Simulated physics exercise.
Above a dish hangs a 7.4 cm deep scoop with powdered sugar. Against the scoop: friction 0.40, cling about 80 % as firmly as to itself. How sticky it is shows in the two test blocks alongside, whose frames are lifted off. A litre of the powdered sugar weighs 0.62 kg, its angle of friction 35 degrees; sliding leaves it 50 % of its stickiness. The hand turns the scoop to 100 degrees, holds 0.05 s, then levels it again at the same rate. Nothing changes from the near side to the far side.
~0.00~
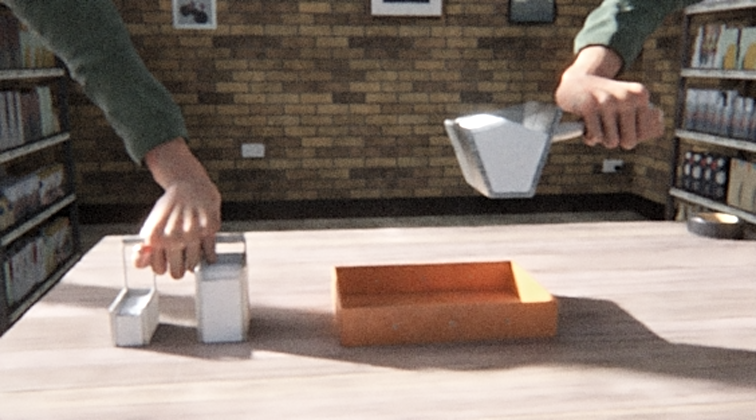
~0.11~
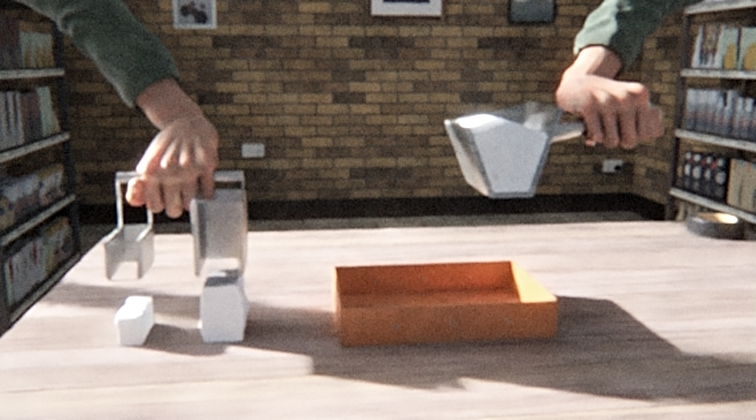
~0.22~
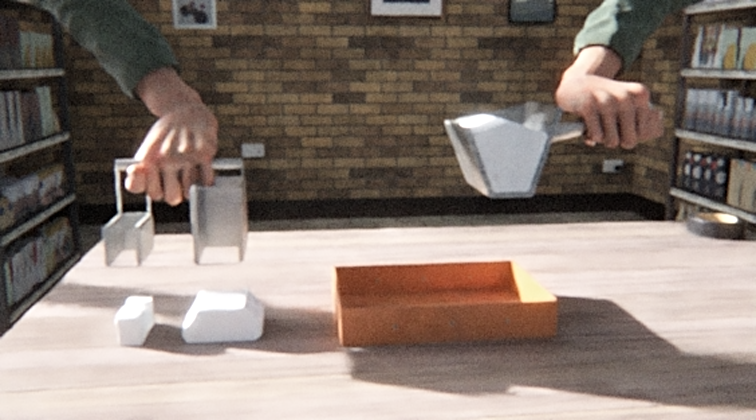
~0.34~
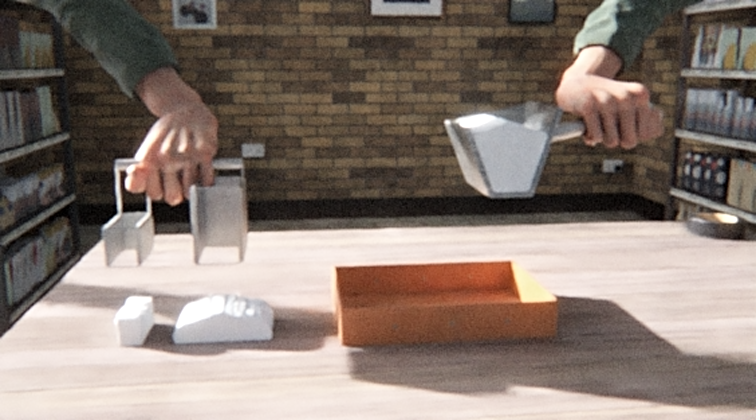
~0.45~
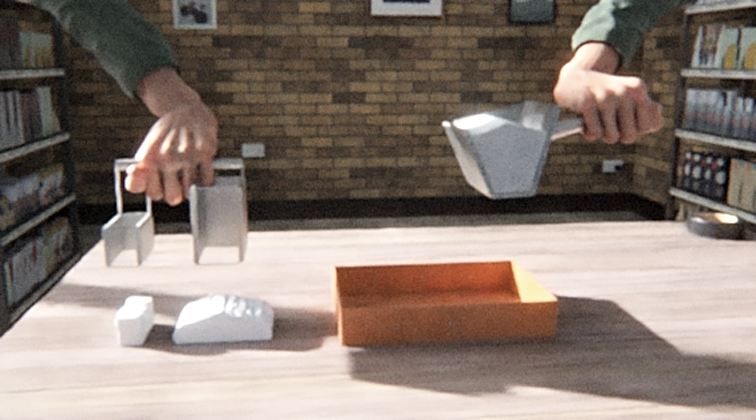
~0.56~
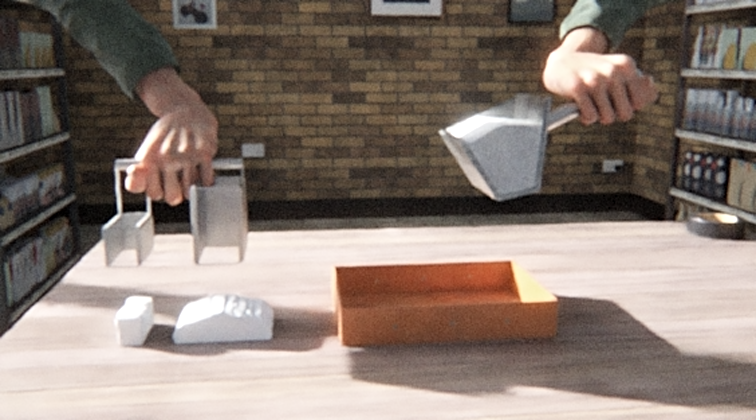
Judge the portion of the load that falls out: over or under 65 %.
It comes out over 65 %.
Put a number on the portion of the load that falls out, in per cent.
Some 80 per cent.
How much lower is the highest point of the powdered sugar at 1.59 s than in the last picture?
About 5.0 cm.
After 1.03 s, the scoop is at 66 degrees and 0 % has left it.
After 1.59 s, the scoop is at 94 degrees and 69 % has left it.
After 2.15 s, the scoop is at 30 degrees and 78 % has left it.
After 2.71 s, the scoop is at 0 degrees and 78 % has left it.
After 2.91 s, at the end, the scoop is at 0 degrees and 78 % has left it.
